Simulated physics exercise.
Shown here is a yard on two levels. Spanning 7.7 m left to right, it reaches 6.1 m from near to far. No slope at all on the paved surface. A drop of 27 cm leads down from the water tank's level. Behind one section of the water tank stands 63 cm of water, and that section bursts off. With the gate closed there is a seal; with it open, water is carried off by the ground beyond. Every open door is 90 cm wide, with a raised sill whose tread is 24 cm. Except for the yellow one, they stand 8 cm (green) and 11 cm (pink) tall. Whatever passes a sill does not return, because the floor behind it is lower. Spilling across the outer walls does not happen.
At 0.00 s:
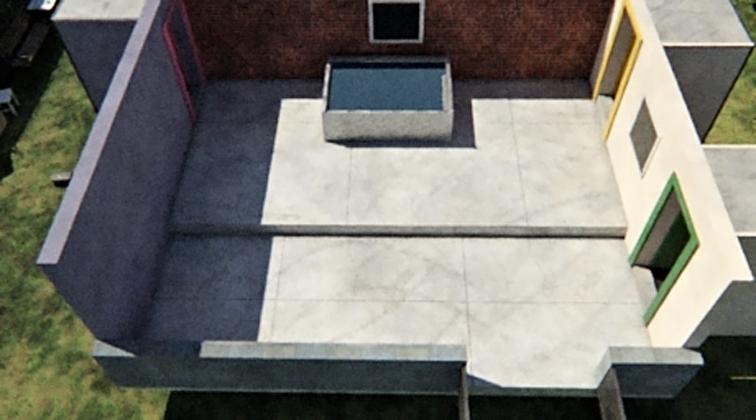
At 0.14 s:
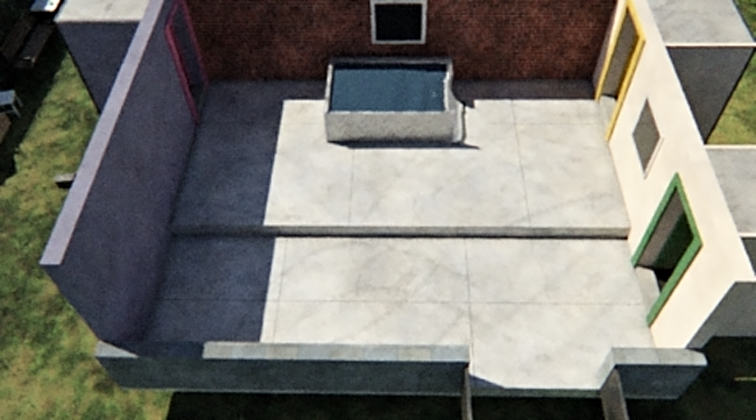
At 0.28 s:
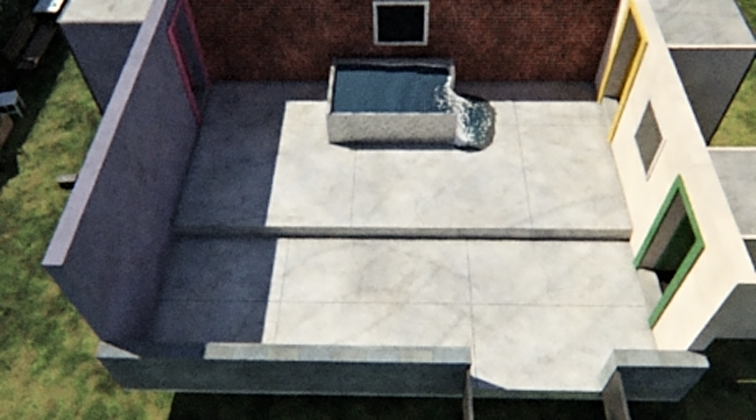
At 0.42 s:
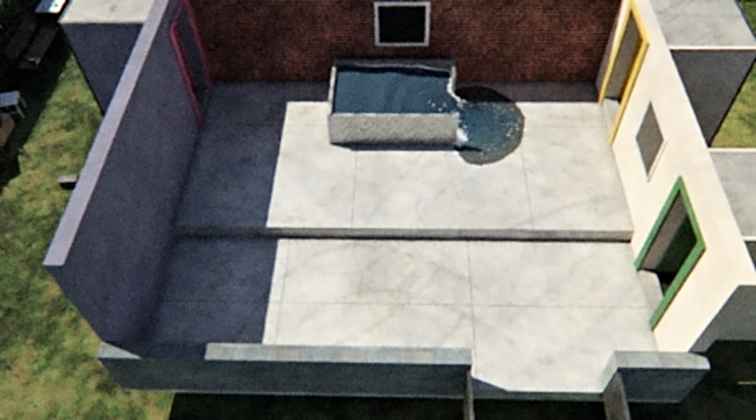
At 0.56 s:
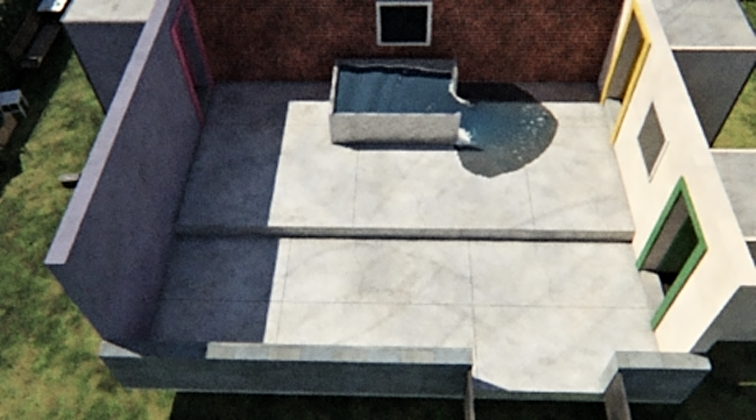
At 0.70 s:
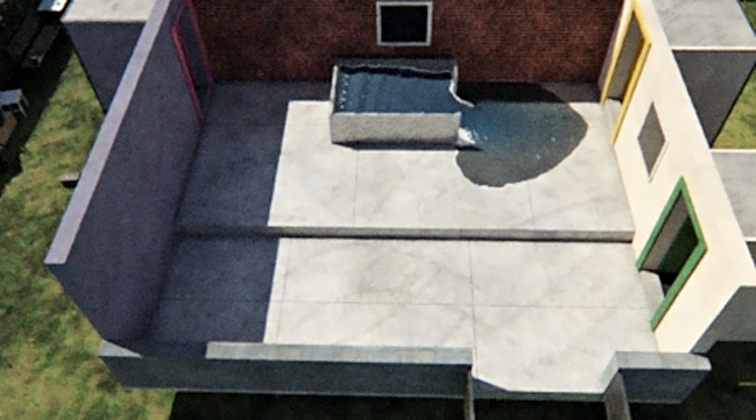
Water bursts from the right end of a grey, open-topped tank and spreads rightward in a widening dark, rounded sheet across a pale paved yard, seen from high above. The tank stands by a red-brick back wall, with a pink-framed doorway left, yellow- and green-framed ones right, and a low step crossing the floor. The water surface inside ripples, while the view shifts very slightly.
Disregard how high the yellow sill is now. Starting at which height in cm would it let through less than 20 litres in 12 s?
From about 23 cm upwards.
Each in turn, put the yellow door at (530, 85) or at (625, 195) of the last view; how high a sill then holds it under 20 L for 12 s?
First place around 12.0 cm, second around 13.5 cm.
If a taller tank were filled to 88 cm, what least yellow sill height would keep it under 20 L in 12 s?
Step height: Approx. 34 cm.
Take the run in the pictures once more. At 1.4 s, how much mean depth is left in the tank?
About 40 centimetres on average.
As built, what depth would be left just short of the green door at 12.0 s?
It comes to about 6.0 centimetres deep.
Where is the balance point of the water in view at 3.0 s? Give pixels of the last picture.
I'd say around (494, 141).
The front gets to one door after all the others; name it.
The last one is the pink door.
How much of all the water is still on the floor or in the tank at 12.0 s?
About 70 %.
After 1.4 s water covers 20 % of the floor, deepest (32 cm) near (593, 87); 24 cm at the yellow door, 2 litres in over its 20 cm sill.
After 3.0 s water covers 25 % of the floor, deepest (24 cm) near (594, 94); 23 cm at the yellow door, 37 litres in over its 20 cm sill.
After 12.0 s water covers 70 % of the floor, deepest (8 cm) near (171, 255); 4 cm at the yellow door, 42 litres in over its 20 cm sill.
At the yellow door as built, the water arrived by 0.9 s and peaked near 29 cm at 2.2 s.
Run again over the same 12 s with other heights there, 38 litres in over 20.5 cm, 2 litres over 28 cm. The limit of 20 litres is kept from about 23 cm up.
